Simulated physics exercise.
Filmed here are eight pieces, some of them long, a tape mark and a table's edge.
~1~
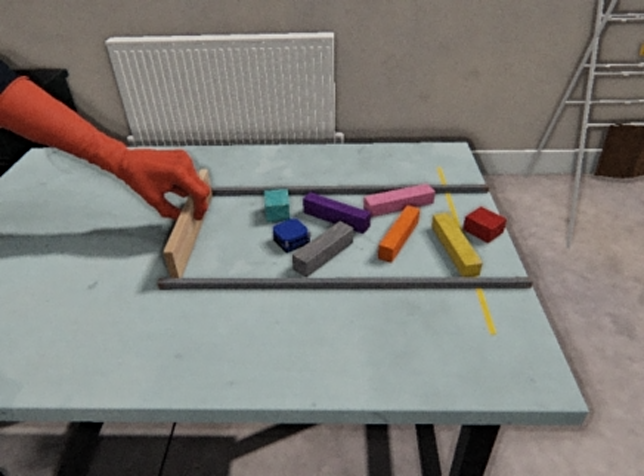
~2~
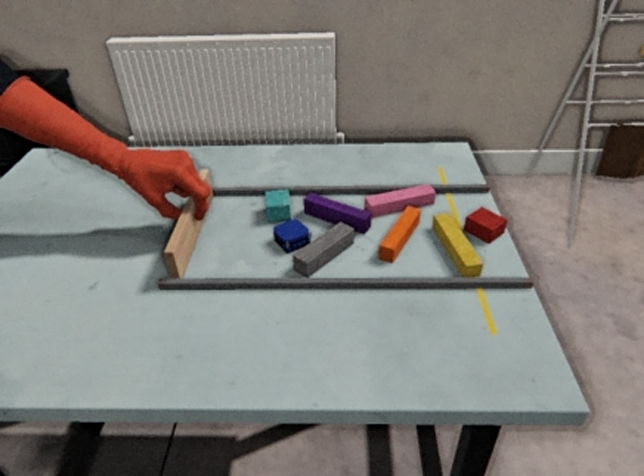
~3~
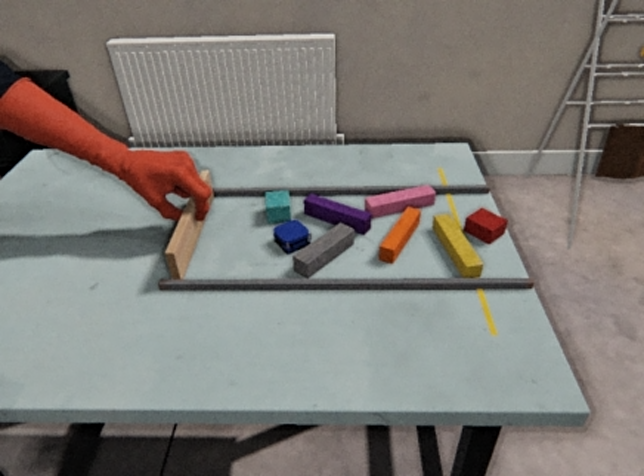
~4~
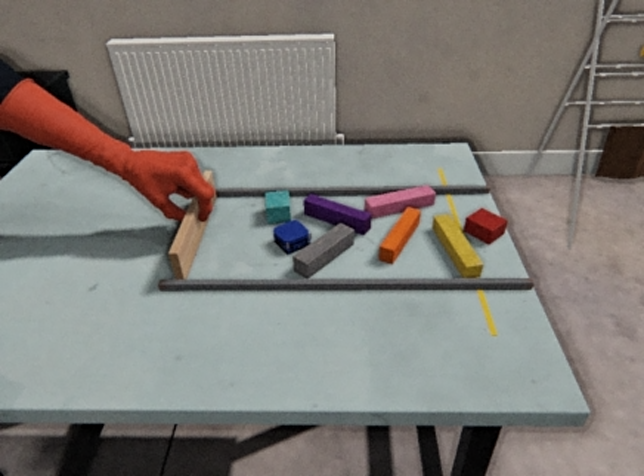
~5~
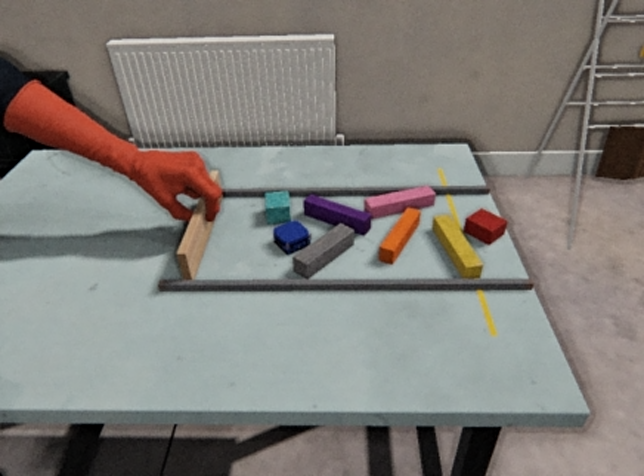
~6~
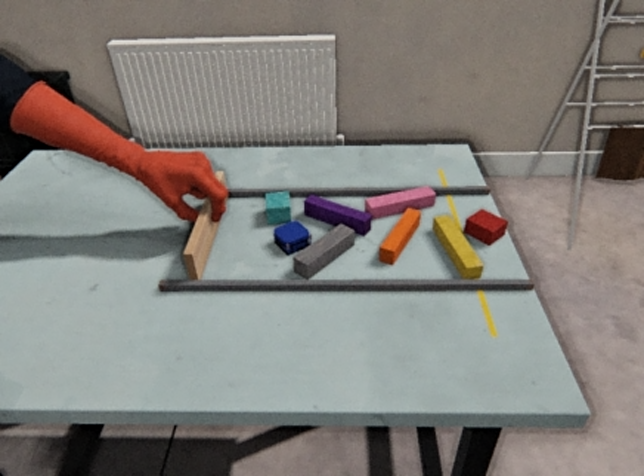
A gloved hand slides a wooden board slightly right toward colored blocks that stay still.
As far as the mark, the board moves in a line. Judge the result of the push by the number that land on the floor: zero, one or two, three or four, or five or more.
The number that land on the floor is three or four.
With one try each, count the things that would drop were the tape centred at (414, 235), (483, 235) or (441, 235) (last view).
1, 5, 2.
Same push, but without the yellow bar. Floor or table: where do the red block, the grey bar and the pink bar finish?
So the red block goes down, the grey bar keeps its place and the pink bar goes down.
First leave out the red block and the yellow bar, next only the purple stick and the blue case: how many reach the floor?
1 in the first case, 2 in the second.
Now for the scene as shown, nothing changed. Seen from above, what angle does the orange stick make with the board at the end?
Somewhere near 30 degrees, I'd say.
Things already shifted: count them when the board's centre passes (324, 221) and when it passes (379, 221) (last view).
The first count is 6, and then it's 8.
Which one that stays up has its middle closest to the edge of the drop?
It's the orange stick.
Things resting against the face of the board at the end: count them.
Number: 3.
Early on, none off yet; red block at rest near (486, 227); yellow bar at rest near (456, 246); pink bar at rest near (400, 203).
A while later, none off yet; red block travelled about its own width near (507, 228); yellow bar travelled a little near (476, 245); pink bar travelled about its own width near (457, 200).
Finally, the number that fall off is three or four; lost, pink bar, yellow bar and red block.
